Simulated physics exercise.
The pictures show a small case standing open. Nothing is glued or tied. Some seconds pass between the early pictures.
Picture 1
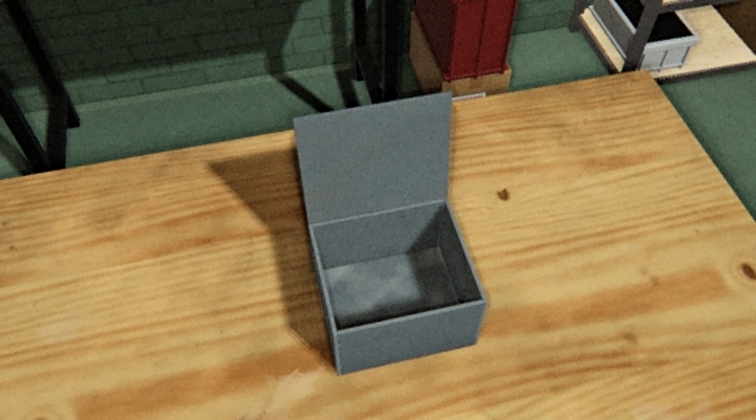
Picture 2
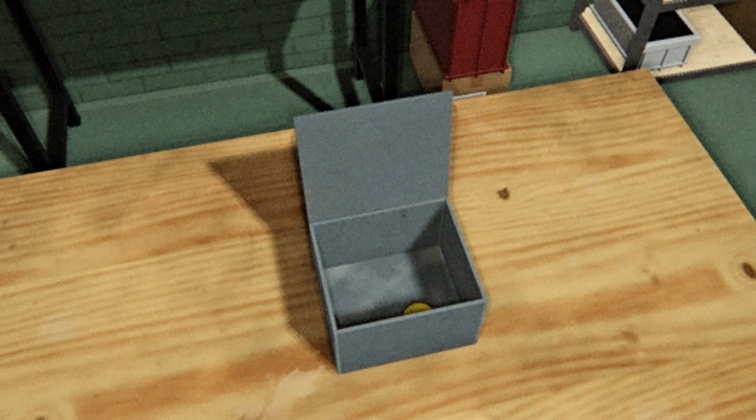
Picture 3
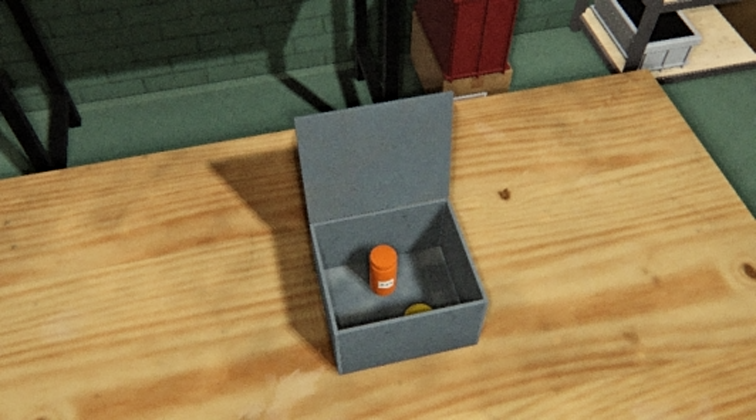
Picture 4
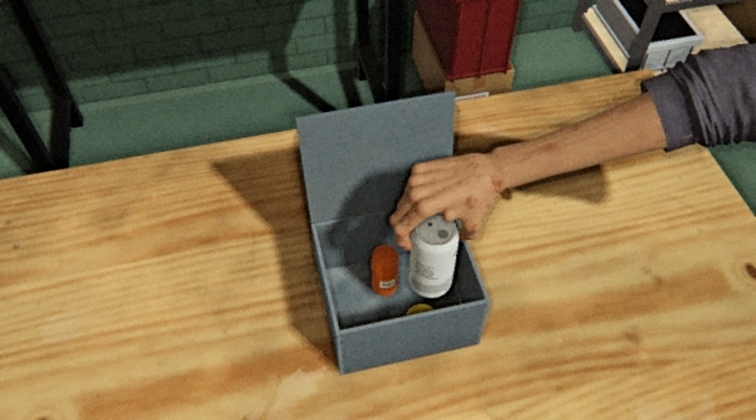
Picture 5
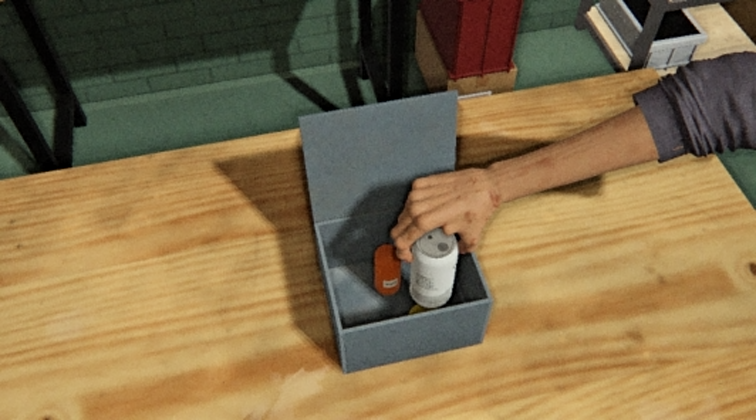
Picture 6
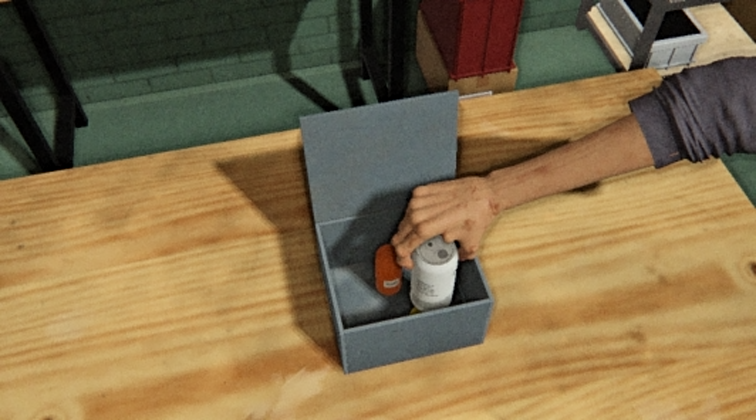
On a wooden table, a small gray case stands open and empty, then holds a round yellow object near its front, and next an orange bottle. A hand reaches in from the right gripping a white can and lowers it slightly beside the bottle, covering the yellow object from view.
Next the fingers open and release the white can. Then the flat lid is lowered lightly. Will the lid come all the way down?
In the end the lid sits on the rim.
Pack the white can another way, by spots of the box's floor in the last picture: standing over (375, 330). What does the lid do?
Then it will not close.
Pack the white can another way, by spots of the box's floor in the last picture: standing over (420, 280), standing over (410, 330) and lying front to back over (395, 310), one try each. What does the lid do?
First, it stays ajar; second, it sits on the rim; third, it closes.
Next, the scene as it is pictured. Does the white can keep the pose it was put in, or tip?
It ends up tilted.
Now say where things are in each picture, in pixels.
The last thing is not in view yet, in the first frame.
The last thing is not in view yet, in the second frame.
The last thing is not in view yet, in the third frame.
Still above its spot; white can (433, 257), in the fourth frame.
Still above its spot; white can (433, 268), in the fifth frame.
In place under the hand; white can (433, 275), in the sixth frame.
Then, 0.40 s on from there, white can turned 57° from how it was put near (426, 266); yellow lemon shifted a little.
Then, 1.40 s on from there, lid 72° above the rim; white can turned 66° from how it was put near (422, 266); yellow lemon shifted a little.
Then, 1.80 s on from there, lid 41° above the rim; white can turned 66° from how it was put near (422, 266); yellow lemon shifted a little.
Then, 2.10 s on from there, lid 11° above the rim; white can turned 66° from how it was put near (422, 266); yellow lemon shifted a little.
In the end, lid shut; toppled in the box, white can; the other 2 unmoved. At the end, from the last picture's camera, white can near (422, 266).
